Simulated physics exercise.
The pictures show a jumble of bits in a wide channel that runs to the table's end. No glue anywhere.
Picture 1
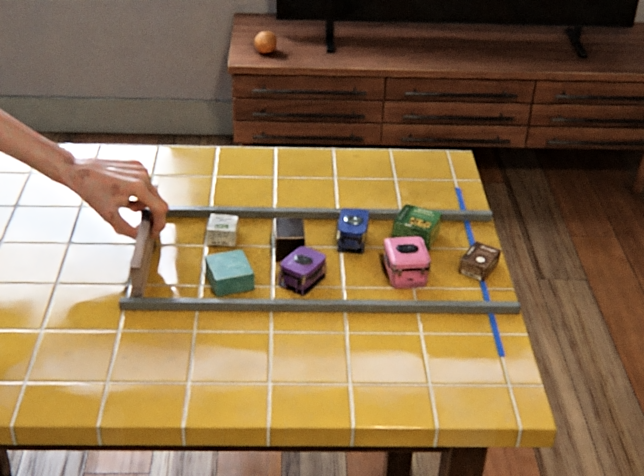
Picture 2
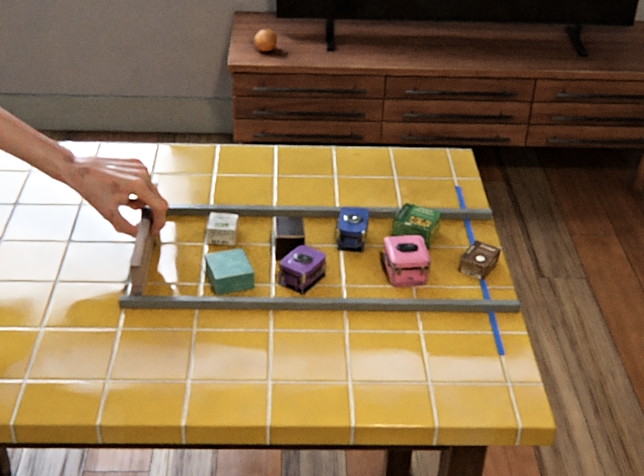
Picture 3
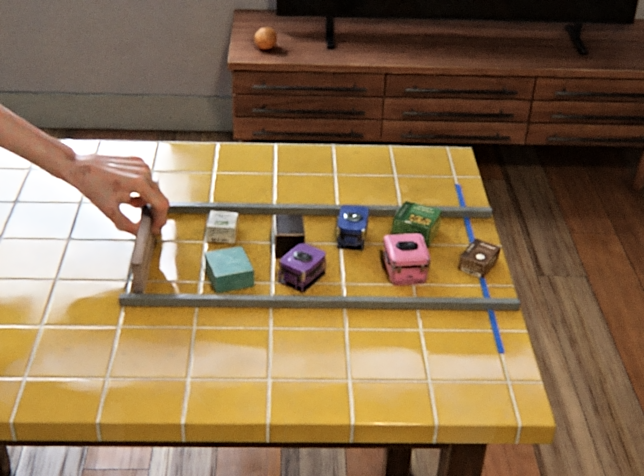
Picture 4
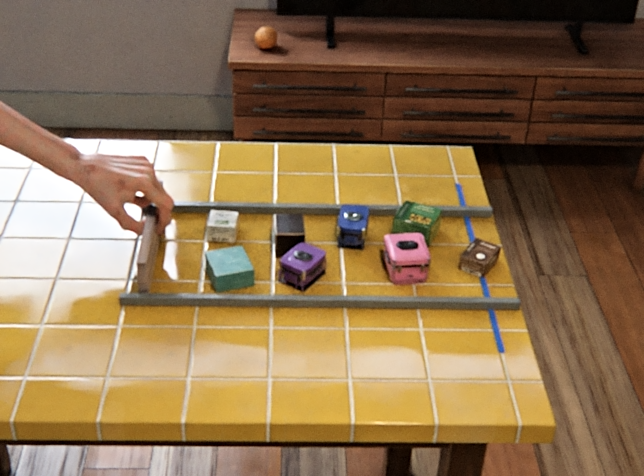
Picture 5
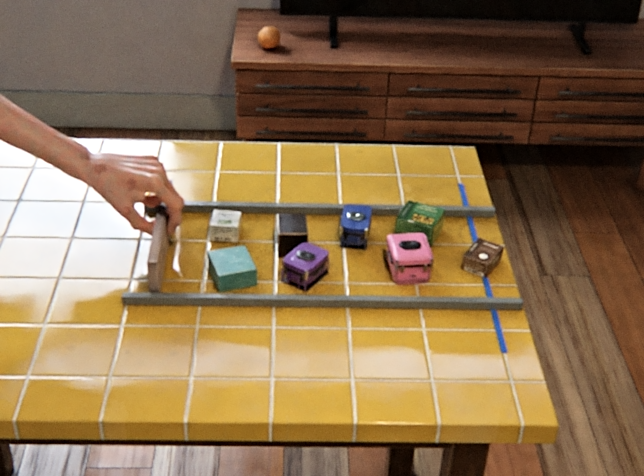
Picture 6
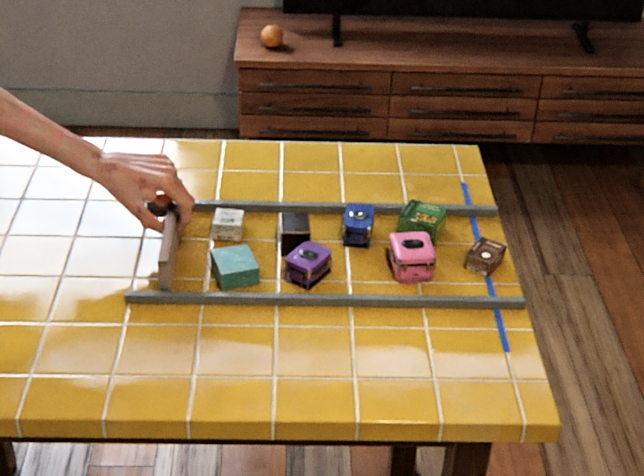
A hand reaches in from the left over a yellow-tiled table, seen from above and in front, with a wooden cabinet behind. It holds a board upright in a channel between grey rails, where white, turquoise, black, purple, blue, green, pink and brown boxes lie scattered towards blue tape at right. The hand slides the board slightly rightward, the boxes stay put, and the view shifts very slightly.
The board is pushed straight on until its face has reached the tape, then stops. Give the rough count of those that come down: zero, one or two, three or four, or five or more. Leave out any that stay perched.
In the end the number that fall off is five or more.
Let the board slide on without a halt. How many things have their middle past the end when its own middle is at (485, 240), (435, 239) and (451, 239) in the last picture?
In that order 5, 3 and 3.
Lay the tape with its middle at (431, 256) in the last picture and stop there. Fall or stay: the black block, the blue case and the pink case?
The black block holds on, the blue case stays on, the pink case is lost.
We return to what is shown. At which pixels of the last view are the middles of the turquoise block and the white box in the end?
Near (510, 275) and (491, 226).
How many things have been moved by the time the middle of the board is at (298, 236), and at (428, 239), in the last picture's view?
At the one place 4, at the other 8.
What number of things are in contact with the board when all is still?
The number is 3.
Soon after, none off yet; brown box at rest near (485, 256); green box at rest near (423, 222); pink case at rest near (412, 257).
After that, none off yet; brown box displaced about its own width near (509, 253); green box displaced about its own width near (462, 217); pink case displaced about its own width near (479, 259).
In the end, the number that fall off is five or more; gone, purple case, blue case, pink case, green box and brown box.
